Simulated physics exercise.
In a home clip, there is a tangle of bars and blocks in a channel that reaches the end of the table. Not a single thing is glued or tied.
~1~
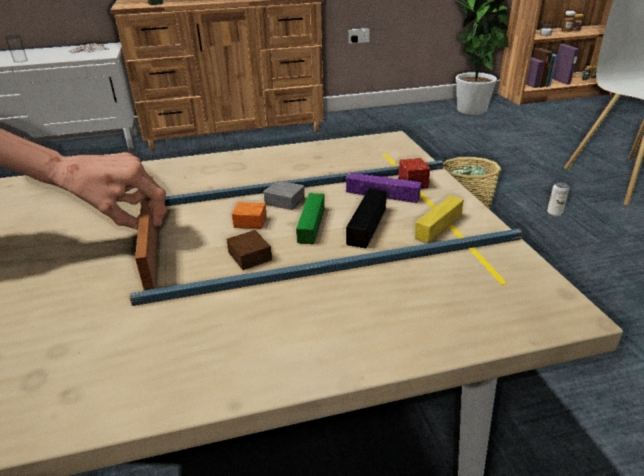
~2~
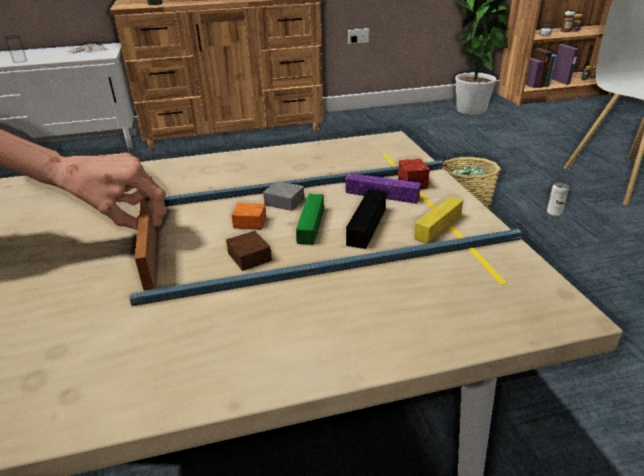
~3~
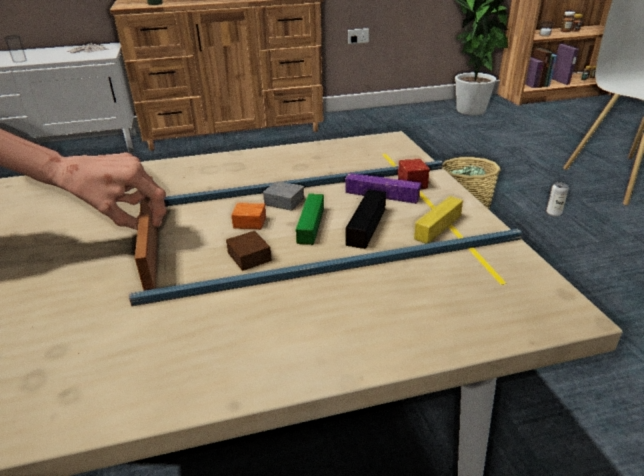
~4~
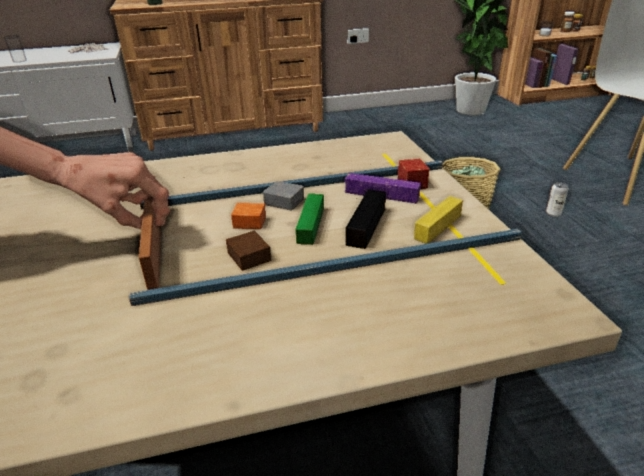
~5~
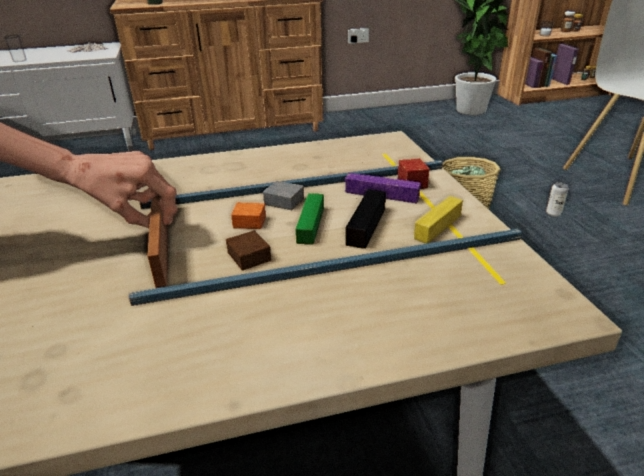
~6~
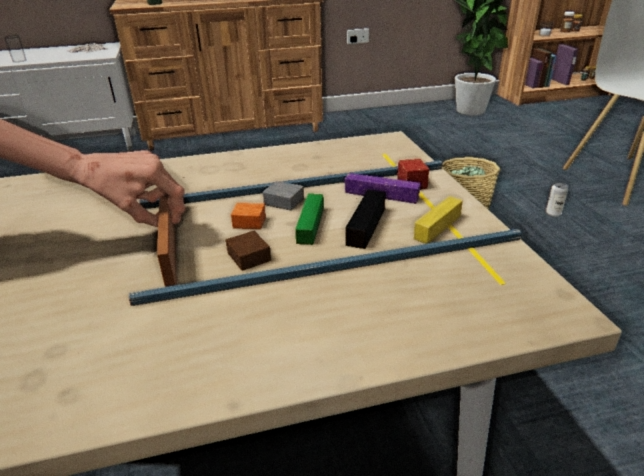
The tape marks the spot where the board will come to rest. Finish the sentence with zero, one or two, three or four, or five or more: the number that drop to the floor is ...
The number that drop to the floor is three or four.
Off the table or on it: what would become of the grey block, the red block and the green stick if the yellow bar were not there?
Grey block still up, red block down, green stick still up.
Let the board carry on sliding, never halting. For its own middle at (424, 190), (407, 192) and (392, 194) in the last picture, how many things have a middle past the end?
Respectively 3, 0 and 0.
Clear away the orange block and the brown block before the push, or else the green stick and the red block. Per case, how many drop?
The counts: 1 and 1.
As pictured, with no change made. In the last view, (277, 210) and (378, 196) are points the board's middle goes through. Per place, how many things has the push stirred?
The count reaches 4 first and 8 second.
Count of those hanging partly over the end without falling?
Answer: 0.
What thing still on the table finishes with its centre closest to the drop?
The green stick is the one.
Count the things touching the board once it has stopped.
3 are in contact with it.
Soon after, none off yet; red block at rest near (413, 174); yellow bar at rest near (439, 219); purple bar at rest near (382, 188).
Then, none off yet; red block at rest near (413, 174); yellow bar moved a little near (455, 215); purple bar moved a little near (402, 187).
By the end, the number that fall off is three or four; fallen, black stick, purple bar, yellow bar and red block.
